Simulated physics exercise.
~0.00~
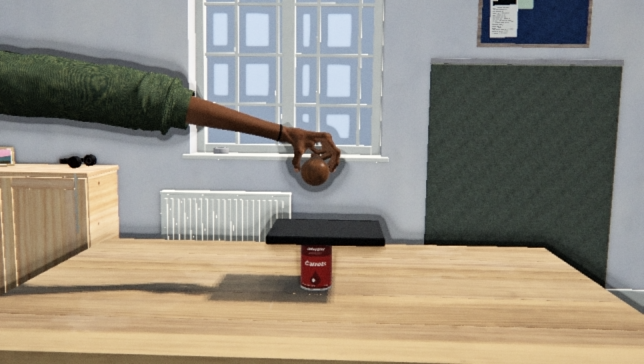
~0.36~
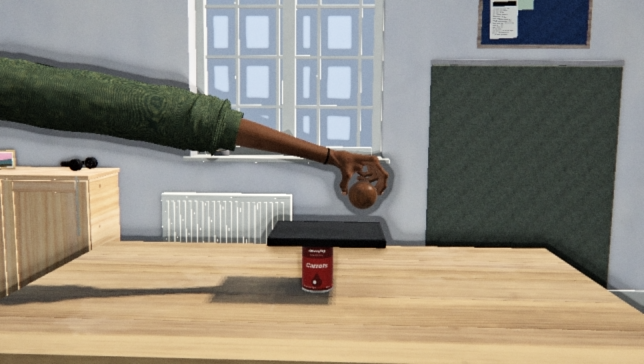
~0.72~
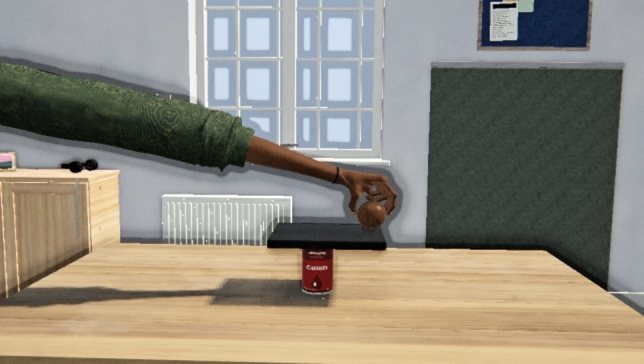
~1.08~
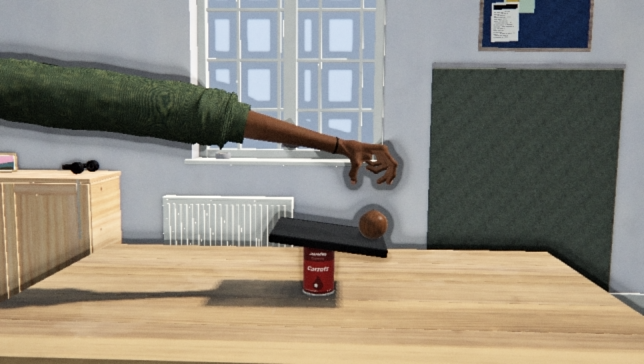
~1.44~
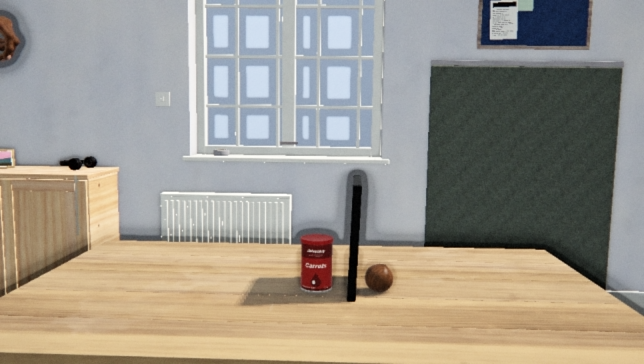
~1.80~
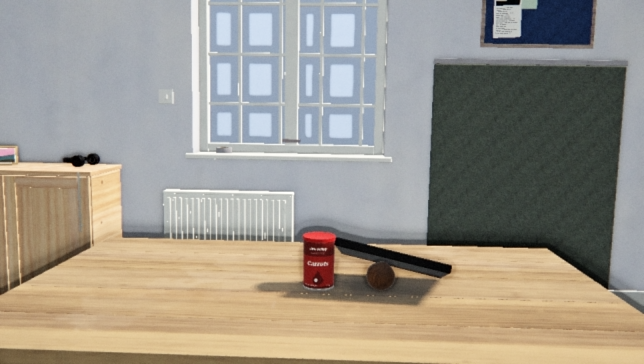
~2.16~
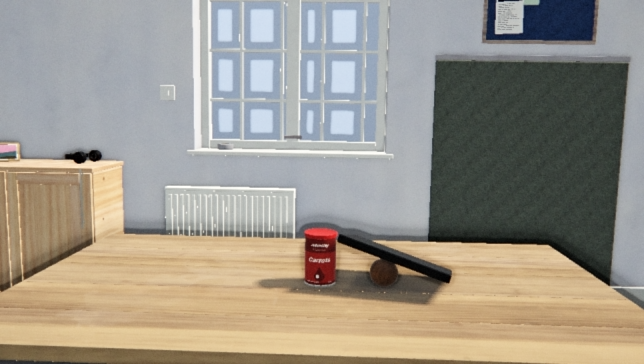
We see a hand lower a brown onion onto the right end of a black lid balanced on a red tin, then let go. The lid tips and falls with the onion, ending slanted across the onion beside the upright tin.
